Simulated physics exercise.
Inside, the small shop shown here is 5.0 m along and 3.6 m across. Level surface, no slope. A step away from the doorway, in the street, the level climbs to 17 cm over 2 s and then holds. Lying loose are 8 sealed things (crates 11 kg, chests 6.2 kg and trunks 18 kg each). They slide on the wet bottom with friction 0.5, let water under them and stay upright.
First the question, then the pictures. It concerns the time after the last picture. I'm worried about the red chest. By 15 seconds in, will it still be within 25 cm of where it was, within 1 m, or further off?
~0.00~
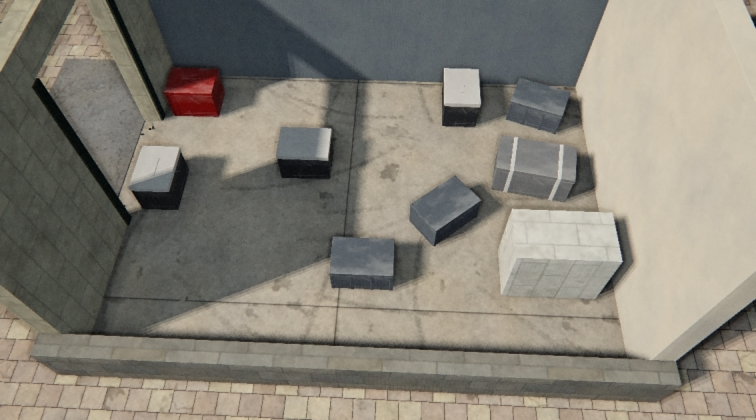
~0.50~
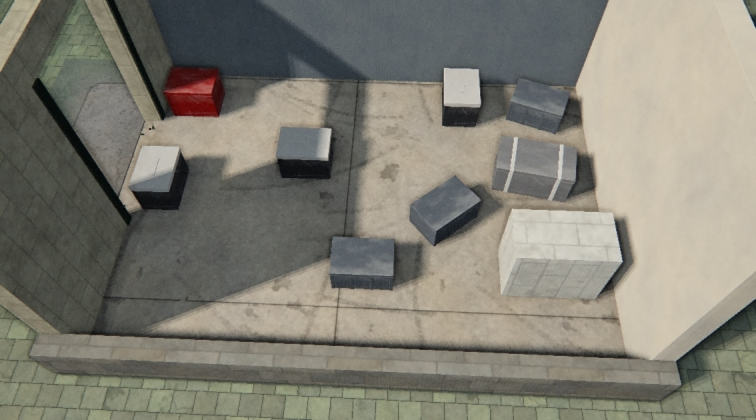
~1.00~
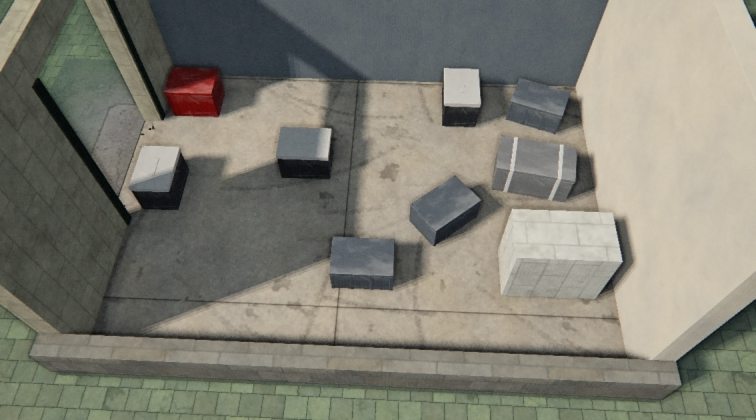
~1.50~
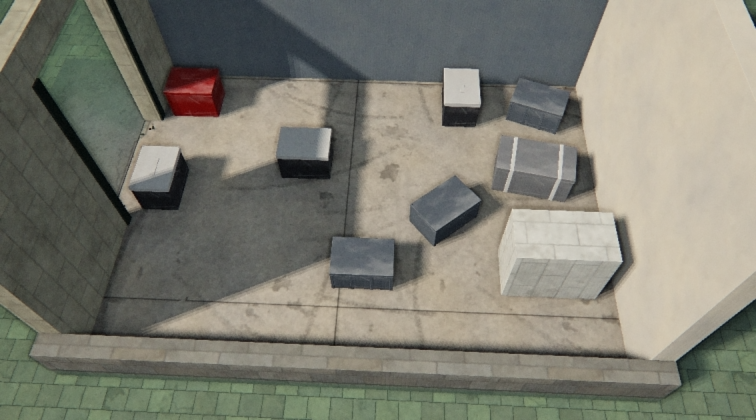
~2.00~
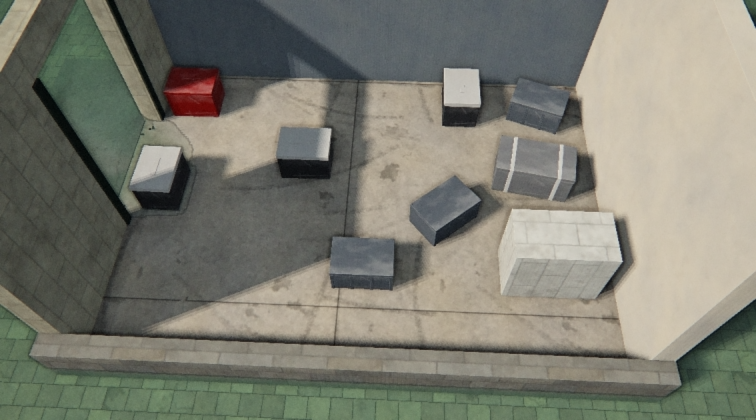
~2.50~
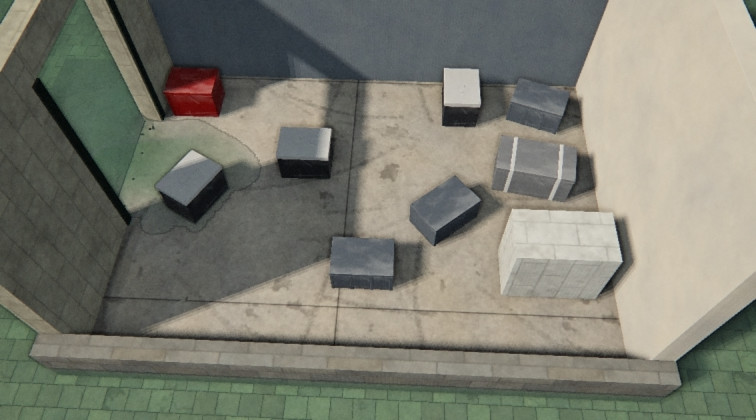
It is left close to where it began.
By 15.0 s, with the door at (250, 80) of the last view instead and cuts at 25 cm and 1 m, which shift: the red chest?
As for the red chest, it winds up a long way off.
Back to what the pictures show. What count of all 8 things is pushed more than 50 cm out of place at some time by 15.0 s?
Answer: 7.
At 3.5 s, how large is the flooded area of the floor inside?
Some 5.5 m2 of it.
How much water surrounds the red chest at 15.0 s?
Somewhere close to 5 cm.
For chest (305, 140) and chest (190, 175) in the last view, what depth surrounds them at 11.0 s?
First roughly 11 cm, second roughly 10 cm.
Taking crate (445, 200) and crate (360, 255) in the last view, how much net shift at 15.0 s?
In that order: 100 cm, 80 cm.
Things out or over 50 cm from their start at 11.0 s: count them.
That would be 5.
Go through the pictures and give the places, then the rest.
The red chest at (191, 80), on the bottom; water covers 0.0 m2; 0 of 8 have shifted, in the first picture.
The red chest at (191, 80), on the bottom; 0.0 m2 under water; 0 of 8 have shifted, in the second picture.
The red chest at (191, 80) rests on the ground; water covers 0.0 m2; 0 of 8 have shifted, in the third picture.
The red chest at (191, 80), on the bottom; water covers 0.0 m2; 0 of 8 have shifted, in the fourth picture.
The red chest at (191, 80), on the bottom; water covers 0.3 m2; 0 of 8 have shifted, in the fifth picture.
The red chest at (191, 80) rests on the ground; water covers 1.2 m2; 1 of 8 have shifted, in the sixth picture.
After 3.5 s the red chest is near (192, 78), 0.0 m from its start, aground; 0 afloat.
After 6.8 s the red chest is near (193, 71), 0.2 m from its start, aground; 3 afloat.
After 11.0 s the red chest is near (189, 69), 0.2 m from its start, afloat; 8 afloat.
After 15.0 s the red chest is near (184, 81), 0.1 m from its start, afloat; 8 afloat.
